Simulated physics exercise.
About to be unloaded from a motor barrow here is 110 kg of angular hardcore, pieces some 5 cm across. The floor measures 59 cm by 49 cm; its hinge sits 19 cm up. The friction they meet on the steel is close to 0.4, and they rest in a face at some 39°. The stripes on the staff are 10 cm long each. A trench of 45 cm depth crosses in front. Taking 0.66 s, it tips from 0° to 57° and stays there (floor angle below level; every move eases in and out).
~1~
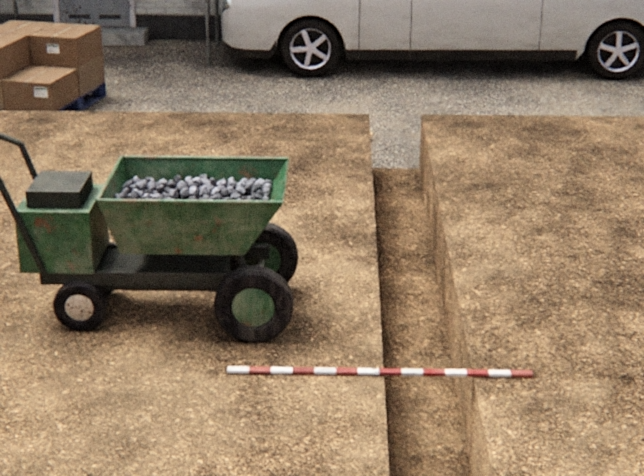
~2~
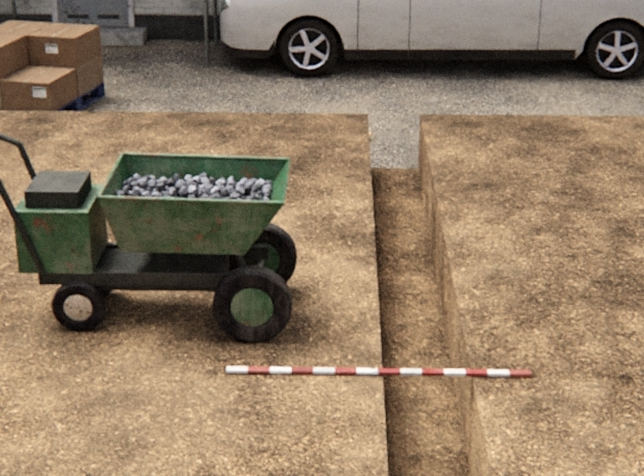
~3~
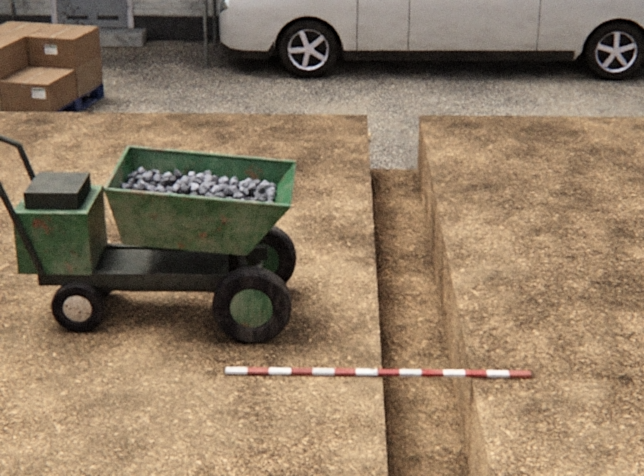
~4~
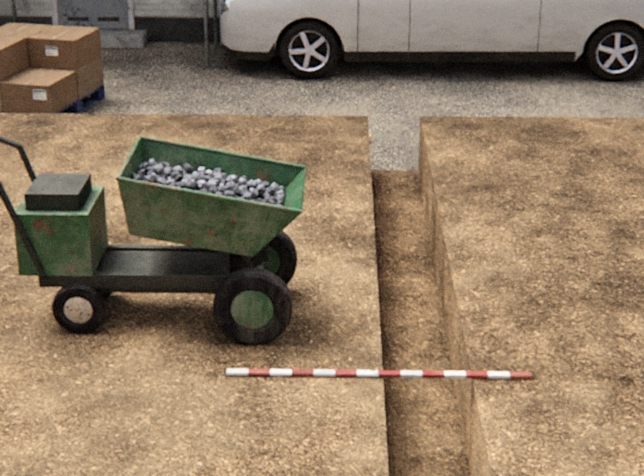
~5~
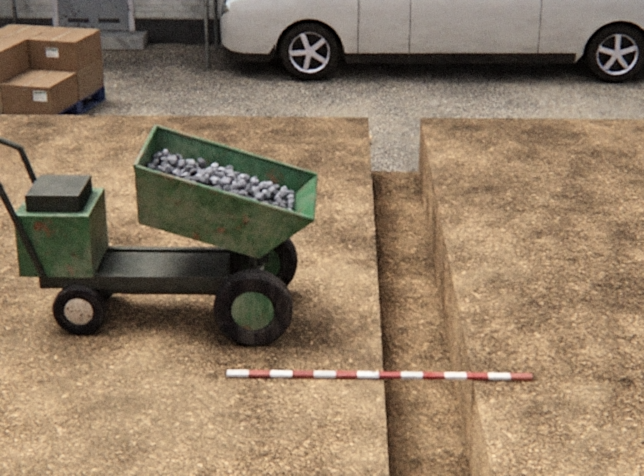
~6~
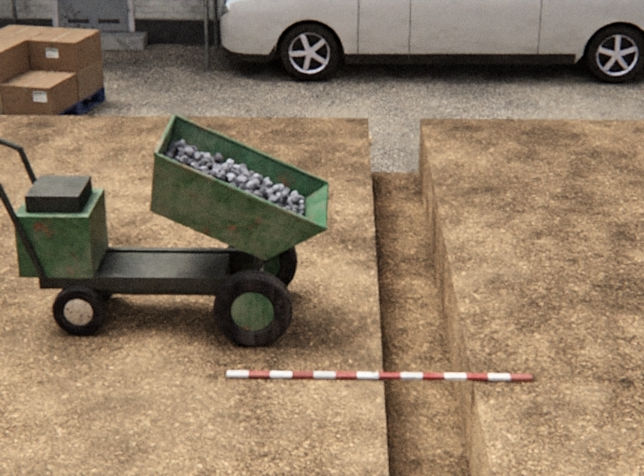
A green skip full of grey stones on a small wheeled barrow slowly tilted, its back end rising and its front lip leaning down to the right, while the barrow stood still beside a trench.
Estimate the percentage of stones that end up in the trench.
Roughly 32 per cent.
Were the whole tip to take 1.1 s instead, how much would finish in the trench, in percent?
It'd be some 10 per cent.
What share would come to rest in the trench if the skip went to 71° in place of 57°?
In that case around 75 percent.
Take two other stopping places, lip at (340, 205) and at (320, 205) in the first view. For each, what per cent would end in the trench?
About 15 per cent first, then about 25 per cent.
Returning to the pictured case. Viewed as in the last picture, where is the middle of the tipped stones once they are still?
In the last view, about (427, 398).
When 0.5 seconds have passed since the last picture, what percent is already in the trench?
Around 0 per cent of it.
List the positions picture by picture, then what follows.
The skip is at 0°, its lip at (282, 203); the top of the load is at (195, 185), in the first frame.
The skip is at 1°, its lip at (283, 203); the top of the load is at (186, 184), in the second frame.
The skip is at 5°, its lip at (290, 207); the top of the load is at (163, 178), in the third frame.
The skip is at 10°, its lip at (301, 212); the top of the load is at (154, 169), in the fourth frame.
The skip is at 17°, its lip at (314, 220); the top of the load is at (162, 160), in the fifth frame.
Lip at (326, 229), floor tilted 25°, highest stones at (176, 149), in the sixth frame.
Then, 0.2 s after the last picture the floor is at 49°, 100 % in the skip; the foremost stones are at (332, 240).
Then, 0.5 s after the last picture the floor is at 57°, 98 % in the skip, 2 % short of the trench, 1 % in the trench; the foremost stones are at (386, 275).
Then, 0.8 s after the last picture the floor is at 57°, 74 % in the skip, 3 % short of the trench, 22 % in the trench; the foremost stones are at (458, 378).
Then, 2.8 s after the last picture the floor is at 57°, 67 % in the skip, 1 % short of the trench, 32 % in the trench; the foremost stones are at (480, 369).
